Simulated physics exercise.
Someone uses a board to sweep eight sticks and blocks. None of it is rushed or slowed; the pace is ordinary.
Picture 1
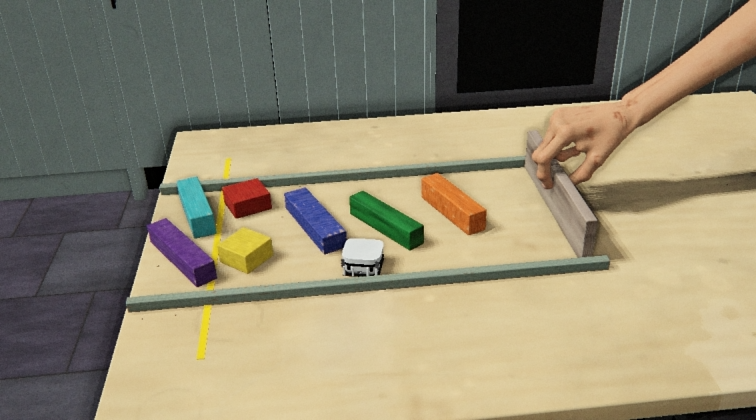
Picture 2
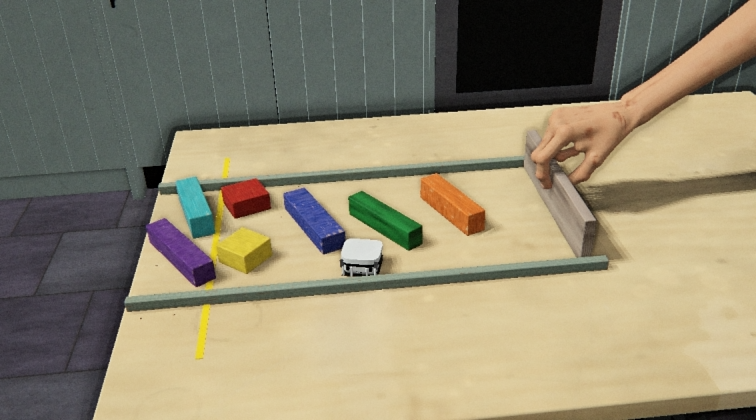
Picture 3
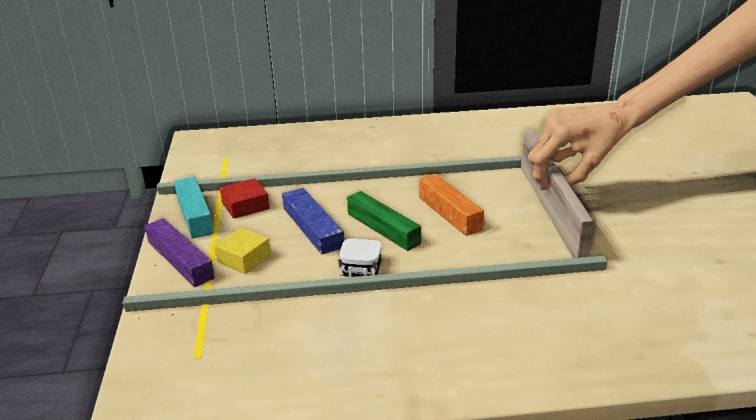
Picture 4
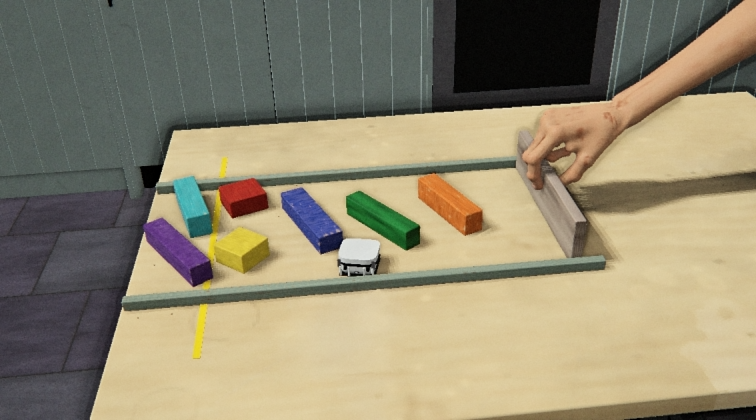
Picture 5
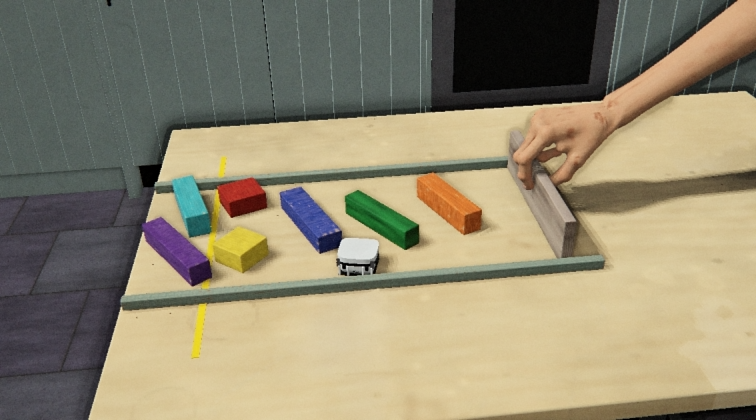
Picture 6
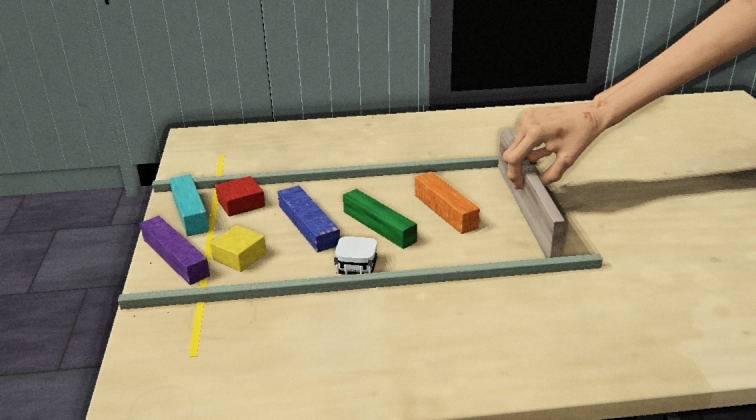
A hand slid an upright wooden board a short way left between two rails on a table, while the colored blocks and sticks and a small white object ahead of it lay still, untouched.
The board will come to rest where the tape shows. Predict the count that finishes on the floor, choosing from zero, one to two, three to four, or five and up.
The table loses three or four pieces.
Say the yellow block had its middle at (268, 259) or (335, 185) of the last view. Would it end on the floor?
Trial 1: Still up; trial 2: Still up.
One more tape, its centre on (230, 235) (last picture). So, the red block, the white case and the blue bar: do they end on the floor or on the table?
In this case the red block does not drop; next, the white case does not drop; last, the blue bar does not drop.
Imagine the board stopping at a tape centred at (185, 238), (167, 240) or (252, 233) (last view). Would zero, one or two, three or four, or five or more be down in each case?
Run 1 - more than four; run 2 - 5 or more; run 3 - one to two.
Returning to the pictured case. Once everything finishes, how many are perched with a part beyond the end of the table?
Counting them gives 0.
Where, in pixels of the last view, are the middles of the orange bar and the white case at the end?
In the last picture, roughly (200, 220) and (185, 278).
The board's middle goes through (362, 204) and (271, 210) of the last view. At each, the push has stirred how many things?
Tally: 4; 8.
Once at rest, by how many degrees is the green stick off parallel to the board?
Angle: Around 0°.
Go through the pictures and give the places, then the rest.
In the first frame, purple bar (181, 251); turquoise bar (196, 207); red block (247, 198); board (557, 191); tape (217, 239).
In the second frame, turquoise bar (195, 206); blue bar (313, 219).
In the third frame, red block (245, 198); board (553, 191).
In the fourth frame, purple bar (177, 250); green stick (382, 220).
In the fifth frame, turquoise bar (191, 205); orange bar (448, 203).
In the sixth frame, purple bar (174, 249); turquoise bar (189, 204); red block (240, 195); board (528, 191); tape (210, 236).
Soon after, none off yet; purple bar at rest near (174, 249); turquoise bar at rest near (189, 204); red block at rest near (240, 195).
After that, none off yet; purple bar displaced a little near (144, 255); turquoise bar displaced a little near (154, 207); red block displaced about its own width near (188, 197).
In the end, the number that fall off is three or four; gone, yellow block, red block, turquoise bar and purple bar.
